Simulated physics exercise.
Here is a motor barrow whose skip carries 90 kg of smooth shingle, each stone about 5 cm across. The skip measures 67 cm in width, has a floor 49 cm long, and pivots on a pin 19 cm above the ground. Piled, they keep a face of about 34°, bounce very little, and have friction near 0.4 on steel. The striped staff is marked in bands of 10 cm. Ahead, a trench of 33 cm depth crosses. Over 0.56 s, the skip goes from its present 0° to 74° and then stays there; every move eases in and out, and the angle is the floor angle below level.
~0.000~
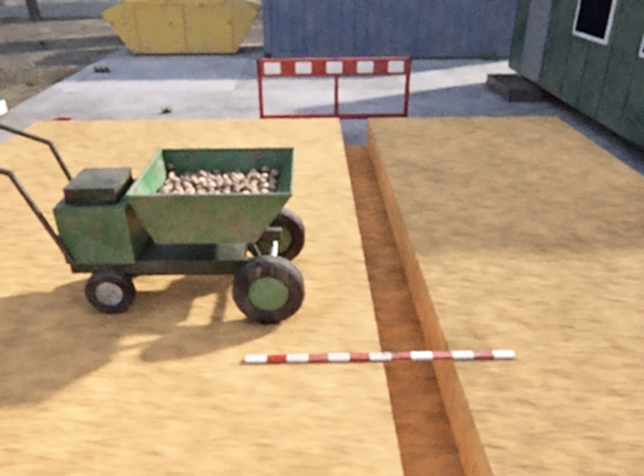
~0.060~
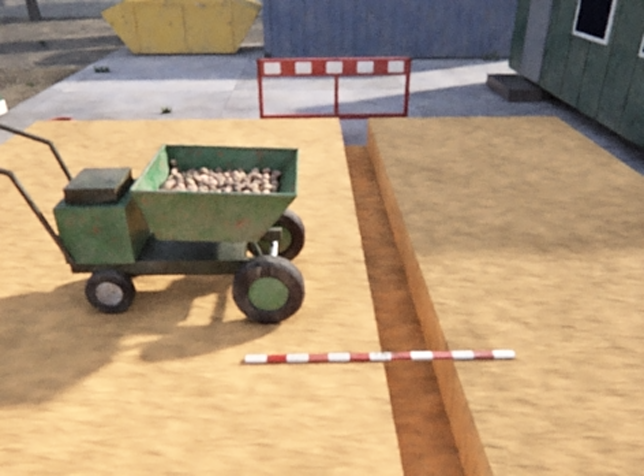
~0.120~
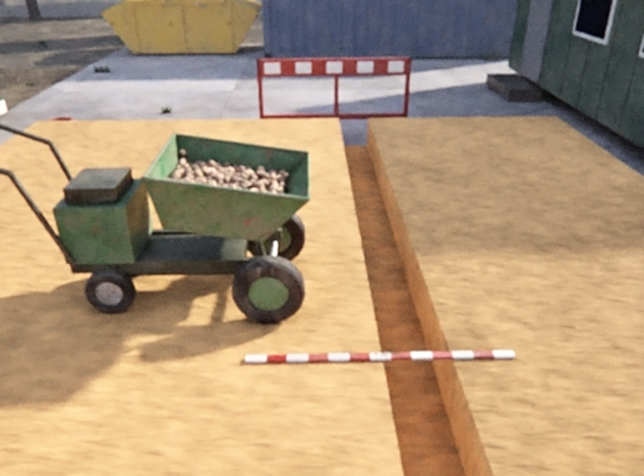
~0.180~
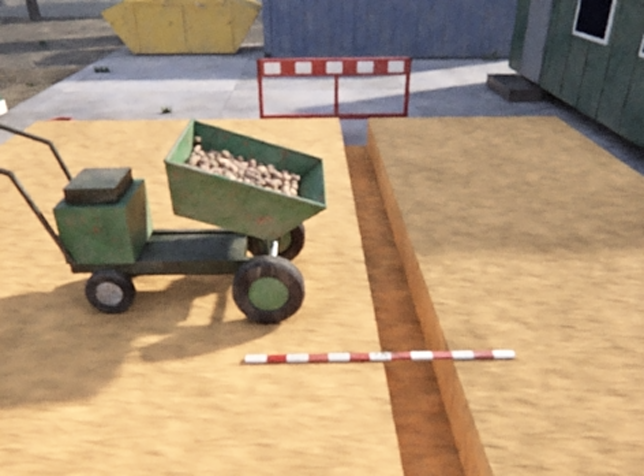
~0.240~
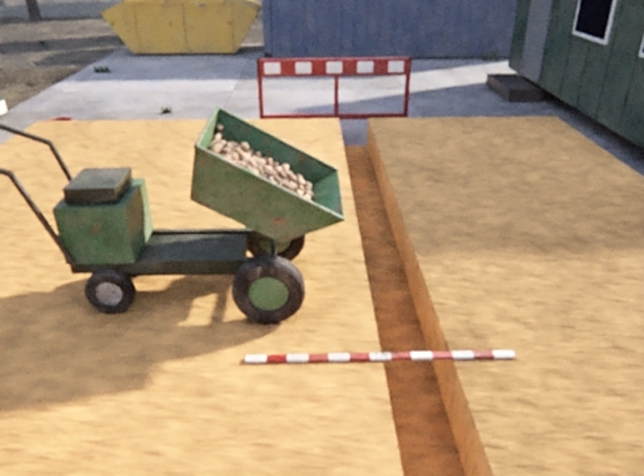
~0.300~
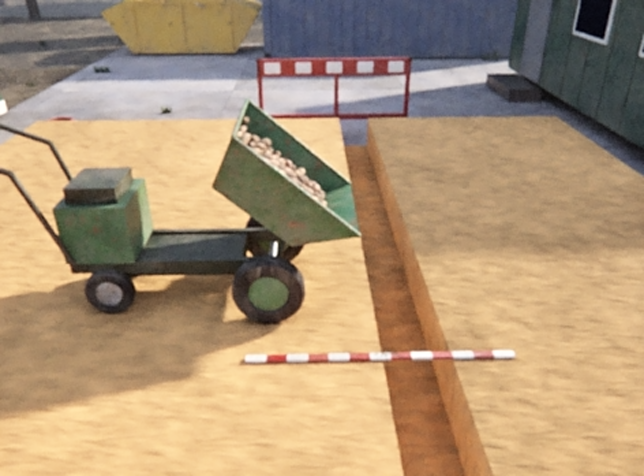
Green motor barrow standing beside a narrow trench on sandy ground, its stone-filled skip tilting steadily forward to the right.
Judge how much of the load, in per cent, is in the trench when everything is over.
I judge it at about 62 per cent.
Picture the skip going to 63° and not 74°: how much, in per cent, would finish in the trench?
In that case some 65 per cent.
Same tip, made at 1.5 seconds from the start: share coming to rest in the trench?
Expected share: Around 95%.
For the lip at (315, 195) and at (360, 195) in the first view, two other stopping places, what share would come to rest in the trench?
I'd expect some 35 per cent, then some 0.
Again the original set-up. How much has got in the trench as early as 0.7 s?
Some 30 per cent of the load by that point.
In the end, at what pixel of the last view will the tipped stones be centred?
Their middle ends up near (415, 320).
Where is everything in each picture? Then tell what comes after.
Lip at (292, 195), floor tilted 0°, highest stones at (208, 181), in the first picture.
The skip is at 2°, its lip at (297, 196); the top of the load is at (191, 176); the stones move at 0.5 m/s on average, in the second picture.
Lip at (309, 200), floor tilted 9°, highest stones at (193, 168); the stones move at 1.1 m/s on average, in the third picture.
The skip is at 18°, its lip at (327, 208); the top of the load is at (201, 155); the stones move at 1.5 m/s on average, in the fourth picture.
The skip is at 29°, its lip at (345, 220); the top of the load is at (218, 142); the stones move at 1.7 m/s on average, in the fifth picture.
Lip at (360, 236), floor tilted 41°, highest stones at (243, 133); the stones move at 1.8 m/s on average, in the sixth picture.
After 0.4 s the floor is at 62°; 100 % in the skip; the foremost stones are at (352, 235).
After 0.7 s the floor is at 74°; 68 % in the skip, 31 % in the trench, 1 % past the trench; the foremost stones are at (431, 281).
After 1.0 s the floor is at 74°; 7 % in the skip, 54 % in the trench, 39 % past the trench; the foremost stones are at (595, 293).
After 3.0 s the floor is at 74°; 0 % in the skip, 62 % in the trench, 38 % past the trench; the foremost stones are past the picture's edge.
